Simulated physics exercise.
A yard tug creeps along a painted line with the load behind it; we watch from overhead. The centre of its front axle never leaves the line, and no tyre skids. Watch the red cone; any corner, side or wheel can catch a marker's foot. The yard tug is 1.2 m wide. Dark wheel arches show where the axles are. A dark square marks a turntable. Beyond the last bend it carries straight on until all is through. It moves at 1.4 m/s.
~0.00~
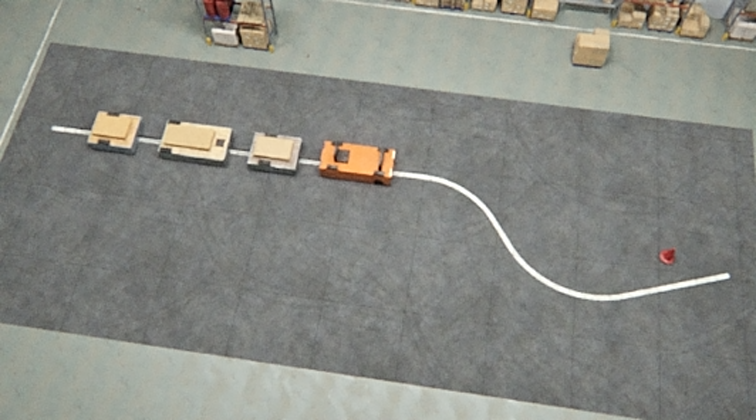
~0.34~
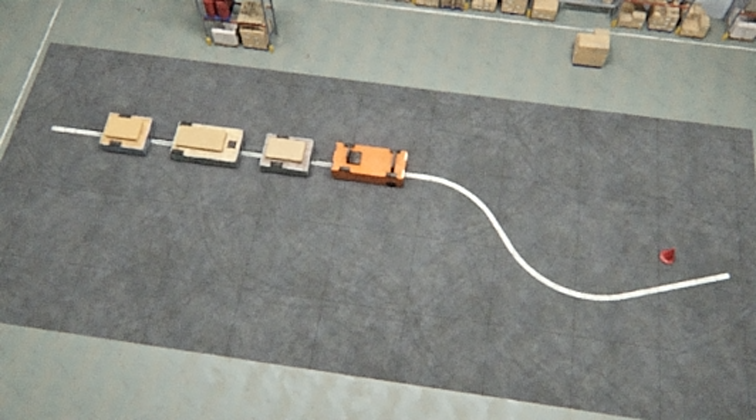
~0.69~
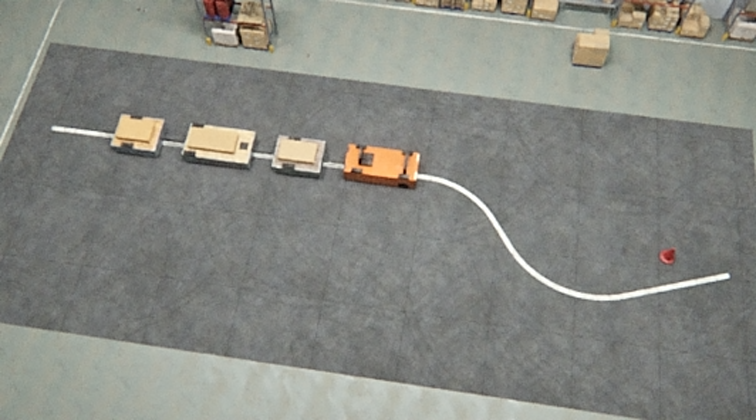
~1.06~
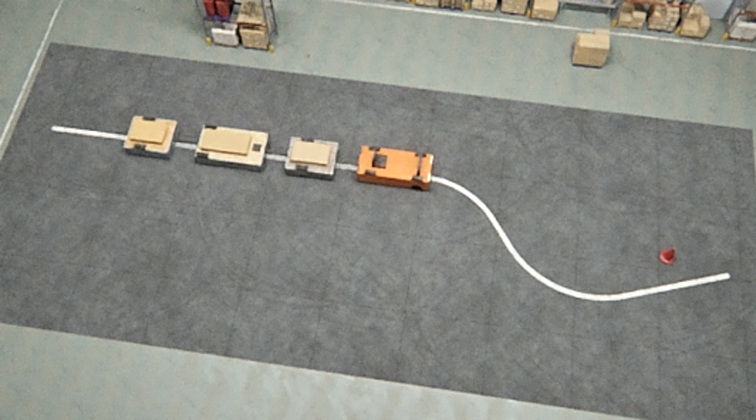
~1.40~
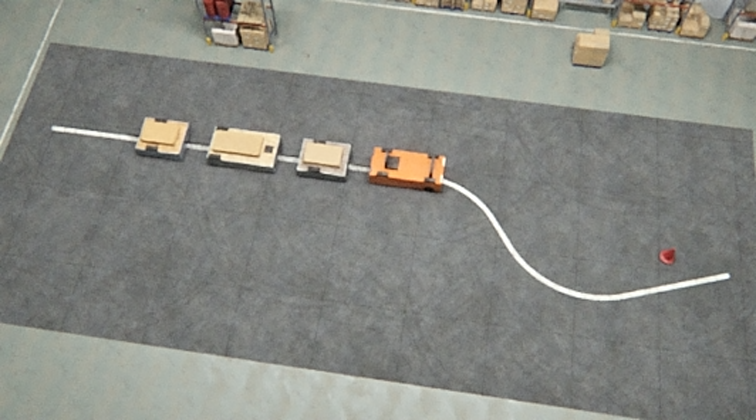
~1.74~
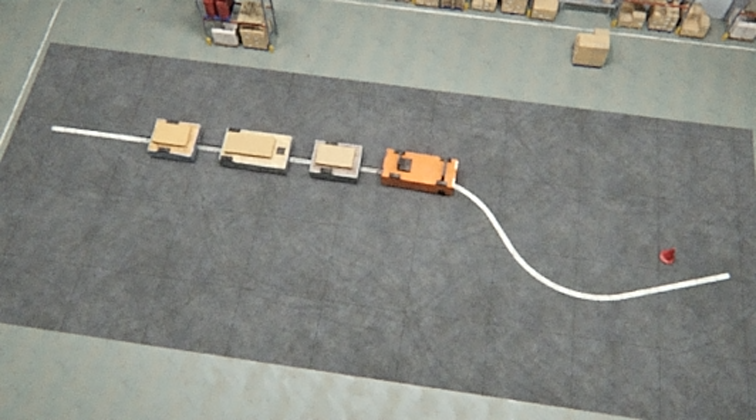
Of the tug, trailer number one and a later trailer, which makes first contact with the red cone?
It is trailer number one.
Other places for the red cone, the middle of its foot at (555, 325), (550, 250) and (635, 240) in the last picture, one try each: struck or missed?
First missed, second hit, third clear.
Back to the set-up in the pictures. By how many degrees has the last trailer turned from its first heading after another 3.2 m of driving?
About 0°.
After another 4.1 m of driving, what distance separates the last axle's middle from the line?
Some 5 cm off it.
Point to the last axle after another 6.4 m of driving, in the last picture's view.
Around (316, 155).
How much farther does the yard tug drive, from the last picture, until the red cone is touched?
After some 13.5 m.
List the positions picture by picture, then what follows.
In the first frame, nose (389, 163); last axle (108, 128); still straight; red (669, 255); 3 trailers.
In the second frame, nose (401, 165); last axle (120, 130); still straight.
In the third frame, nose (414, 166); last axle (132, 131); still straight.
In the fourth frame, nose (427, 168); last axle (144, 133); still straight.
In the fifth frame, nose (439, 170); last axle (156, 134); still straight.
In the sixth frame, nose (452, 173); last axle (168, 136); turned 2°; red (669, 255).
After 7.6 s, the last axle is at (358, 164) of the last picture, 10 cm off the line.
After 11.5 s, the last axle is at (474, 218) of the last picture, 80 cm off the line; the first trailer has hit red.
After 19.4 s, the last axle is out of the picture, 20 cm off the line; 1 of 1 struck in all.
